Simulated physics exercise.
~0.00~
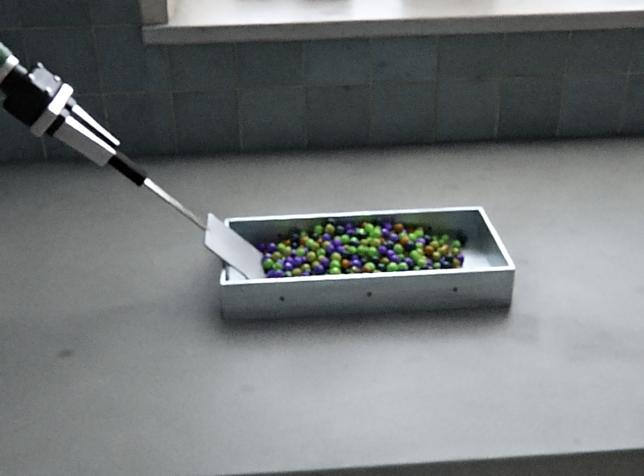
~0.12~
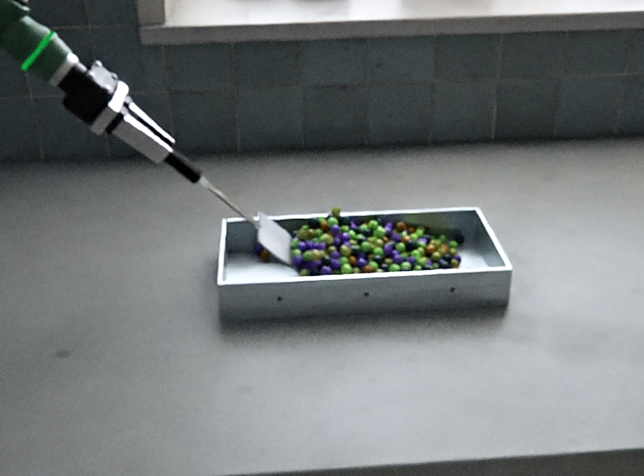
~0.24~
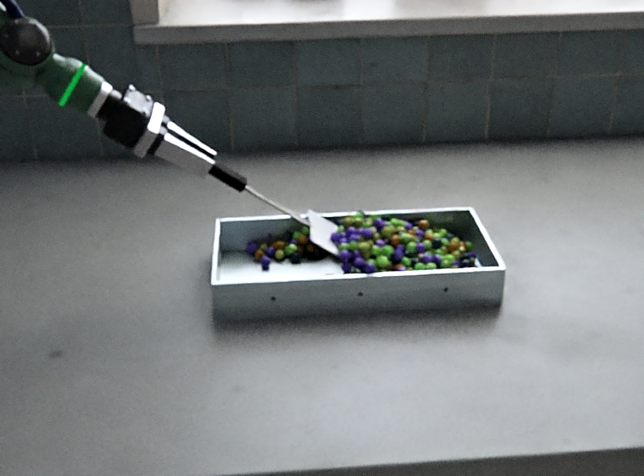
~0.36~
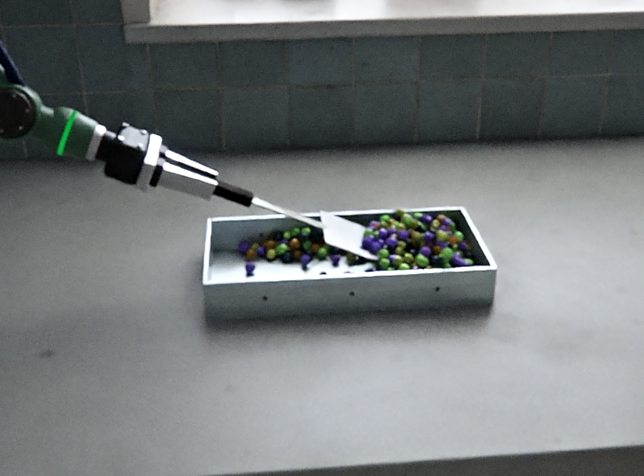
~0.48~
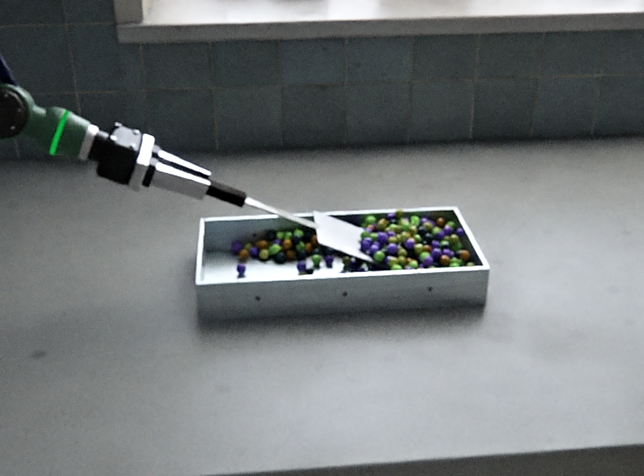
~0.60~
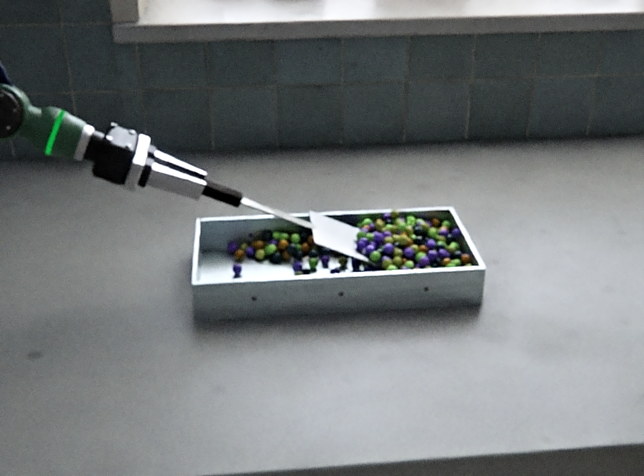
The clip opens on a robot arm holding a turner at the left end of a shallow trough on a grey surface, with green, purple and orange round sweets heaped beside the blade. The arm pushes the blade to the right, shoving the sweets along and piling them up ahead of it. Some slip behind and scatter in the left part of the trough. Past the middle, the blade tilts flatter and stops against the heap. It then holds still while the view pans slightly, and the sweets end up inside the trough, most bunched toward the right.
